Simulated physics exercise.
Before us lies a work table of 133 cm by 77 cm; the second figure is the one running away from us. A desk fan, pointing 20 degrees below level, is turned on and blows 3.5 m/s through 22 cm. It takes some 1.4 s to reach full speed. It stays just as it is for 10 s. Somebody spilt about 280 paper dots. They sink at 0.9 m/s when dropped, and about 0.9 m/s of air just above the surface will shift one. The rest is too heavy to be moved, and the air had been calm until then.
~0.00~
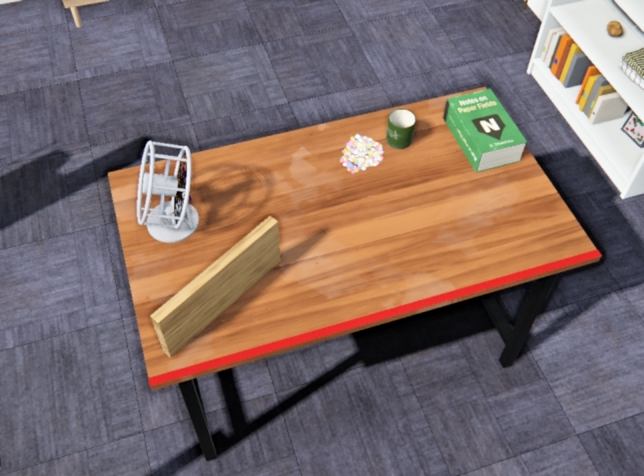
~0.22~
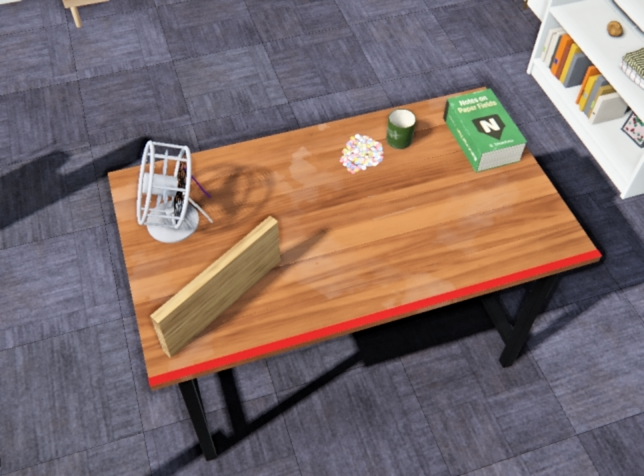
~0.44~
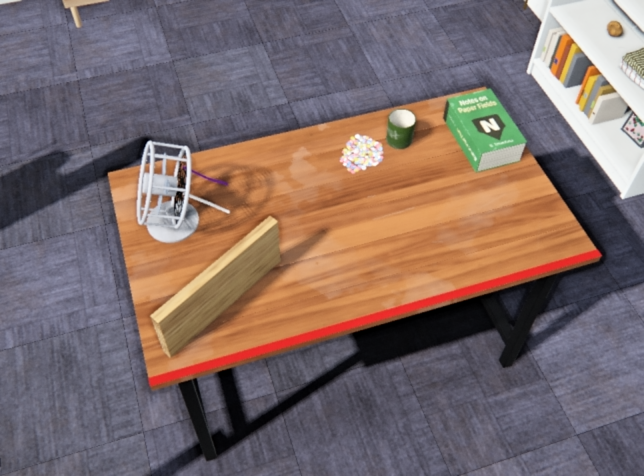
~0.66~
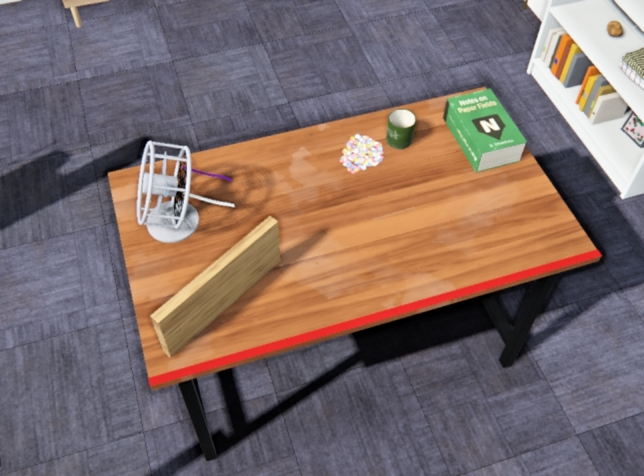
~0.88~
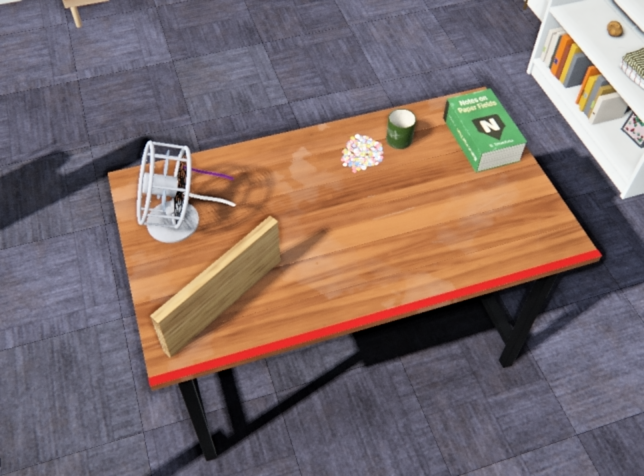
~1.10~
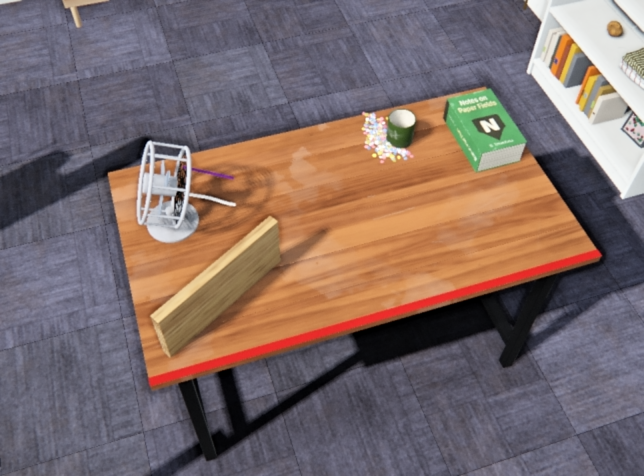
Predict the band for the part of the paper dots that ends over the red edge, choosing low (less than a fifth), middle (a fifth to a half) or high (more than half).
The band is low, less than a fifth.
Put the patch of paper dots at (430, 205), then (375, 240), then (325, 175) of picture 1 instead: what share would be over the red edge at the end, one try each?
2, 100 and 0 in a hundred, respectively.
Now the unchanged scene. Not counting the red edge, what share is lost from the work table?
The share comes to some 100 per cent.
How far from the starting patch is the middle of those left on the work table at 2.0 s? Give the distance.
About 15 cm.
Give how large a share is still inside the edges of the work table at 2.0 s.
I'd say some 15 % at that moment.
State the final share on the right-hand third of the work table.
1 %.
After 2.0 s the count stands so, 0 % are over the red edge; the middle of those still in play is near (401, 146).
After 3.2 s the count stands so, 0 % are over the red edge.
After 5.5 s the count stands so, 0 % are over the red edge.
After 10.0 s, at the end, 0 % are over the red edge.
